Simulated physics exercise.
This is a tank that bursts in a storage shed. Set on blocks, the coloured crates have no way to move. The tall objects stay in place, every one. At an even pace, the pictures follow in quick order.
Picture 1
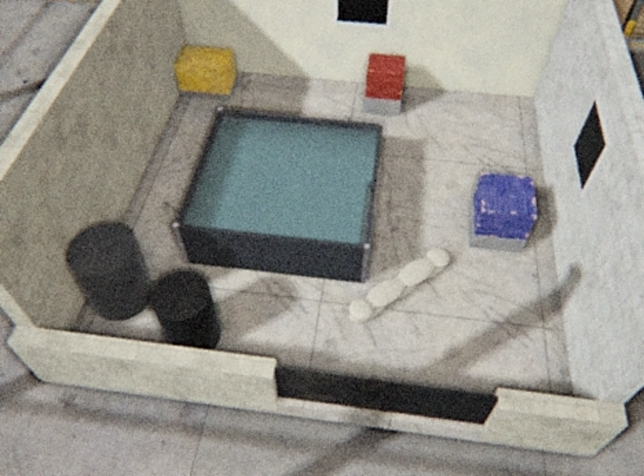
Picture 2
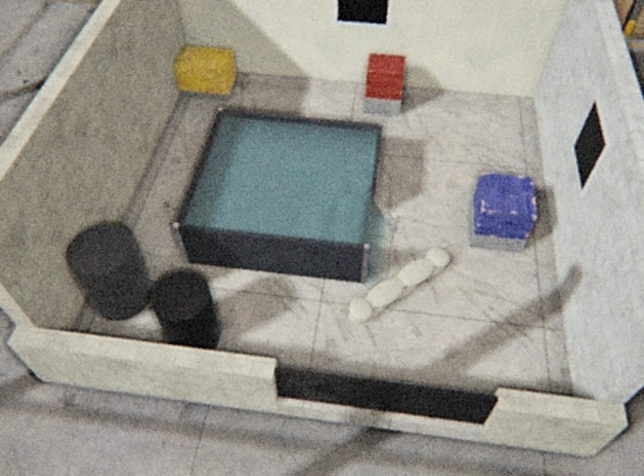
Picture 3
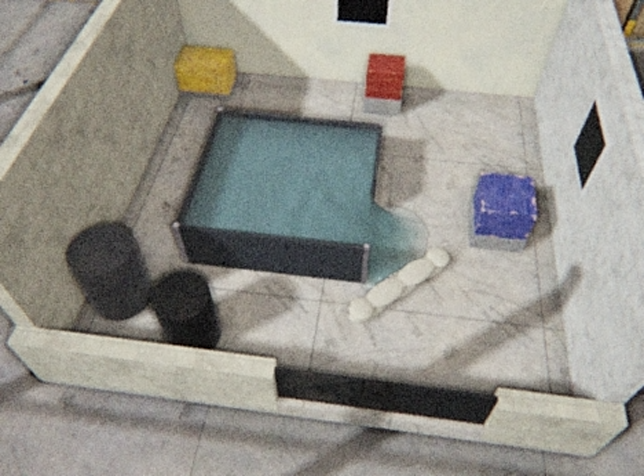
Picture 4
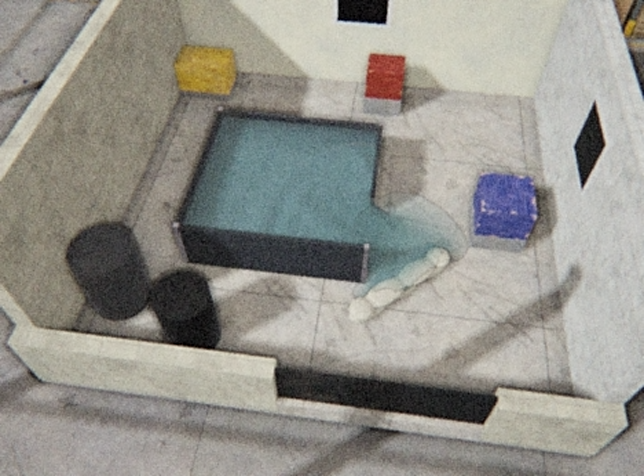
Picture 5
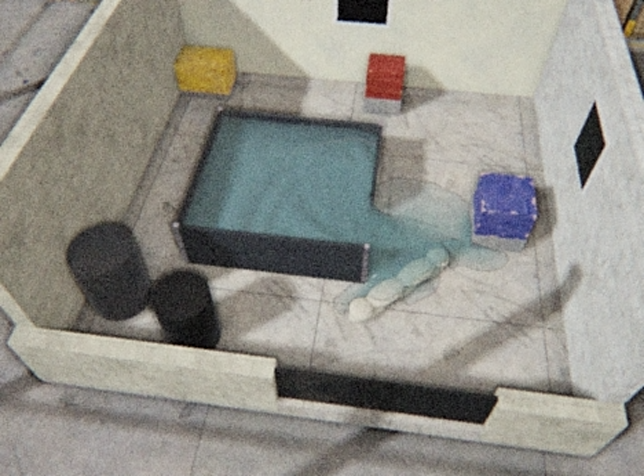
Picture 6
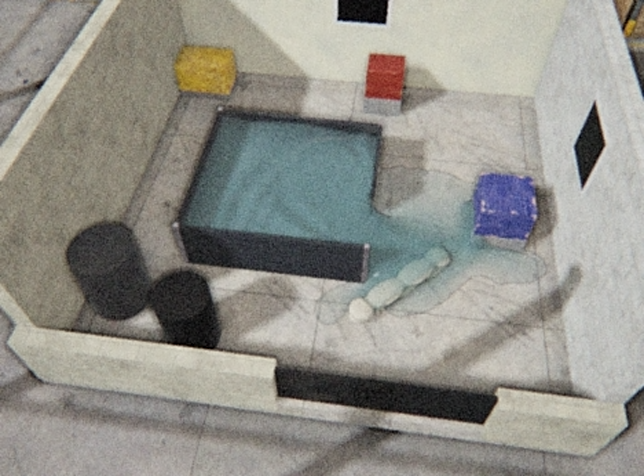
The clip opens on still, teal water filling a dark-walled tank inside a pale-walled enclosure, with yellow, red and blue crates around it. Water pours from the tank's right side, spreads across the floor to the pale, lumpy barrier, then flows around it and reaches the unmoving blue crate.
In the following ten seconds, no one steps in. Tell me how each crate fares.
The yellow crate is within reach of the water; the red crate is out of reach of the water; the blue crate is within reach of the water.
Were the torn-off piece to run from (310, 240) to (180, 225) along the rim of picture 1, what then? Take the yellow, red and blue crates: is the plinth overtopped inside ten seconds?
Yellow crate is reached; red crate is not reached; blue crate is not reached.
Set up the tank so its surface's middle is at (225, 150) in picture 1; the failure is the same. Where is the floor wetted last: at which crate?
Answer: The yellow one.
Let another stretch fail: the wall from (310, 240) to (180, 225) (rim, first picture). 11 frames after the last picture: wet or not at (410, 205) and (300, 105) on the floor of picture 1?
Result, in order - parched, parched.
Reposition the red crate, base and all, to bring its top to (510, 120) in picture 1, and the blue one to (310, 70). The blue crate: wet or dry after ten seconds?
Simply put, the blue crate is not wetted.
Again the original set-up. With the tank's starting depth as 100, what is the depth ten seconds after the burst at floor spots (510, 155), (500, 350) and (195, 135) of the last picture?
In order: Roughly 20, 8 and 18 in a hundred.
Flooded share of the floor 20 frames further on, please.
70 %.
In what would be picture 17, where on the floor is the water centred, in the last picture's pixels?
Near pixel (355, 225).
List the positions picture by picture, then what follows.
In the first frame, still water in the tank at (287, 176).
In the second frame, water pours out at (367, 235) and has run to (384, 216).
In the third frame, water pours out at (366, 237) and has run to (415, 219).
In the fourth frame, the front is at (459, 236), out from the gap at (366, 238).
In the fifth frame, water pours out at (366, 238) and has run to (500, 257).
In the sixth frame, water pours out at (366, 238) and has run to (538, 261).
A moment on, water covers 30 % of the floor; the yellow crate not reached, the red crate not reached, the blue crate water round its plinth.
Next, water covers 55 % of the floor; the yellow crate not reached, the red crate water round its plinth, the blue crate water round its plinth.
Then, water covers 70 % of the floor; the yellow crate not reached, the red crate water round its plinth, the blue crate water round its plinth.
Later, water covers 95 % of the floor; the yellow crate water round its plinth, the red crate water round its plinth, the blue crate water round its plinth.
In the end, water covers 100 % of the floor; the yellow crate was topped, the red crate stayed above the water, the blue crate was topped.
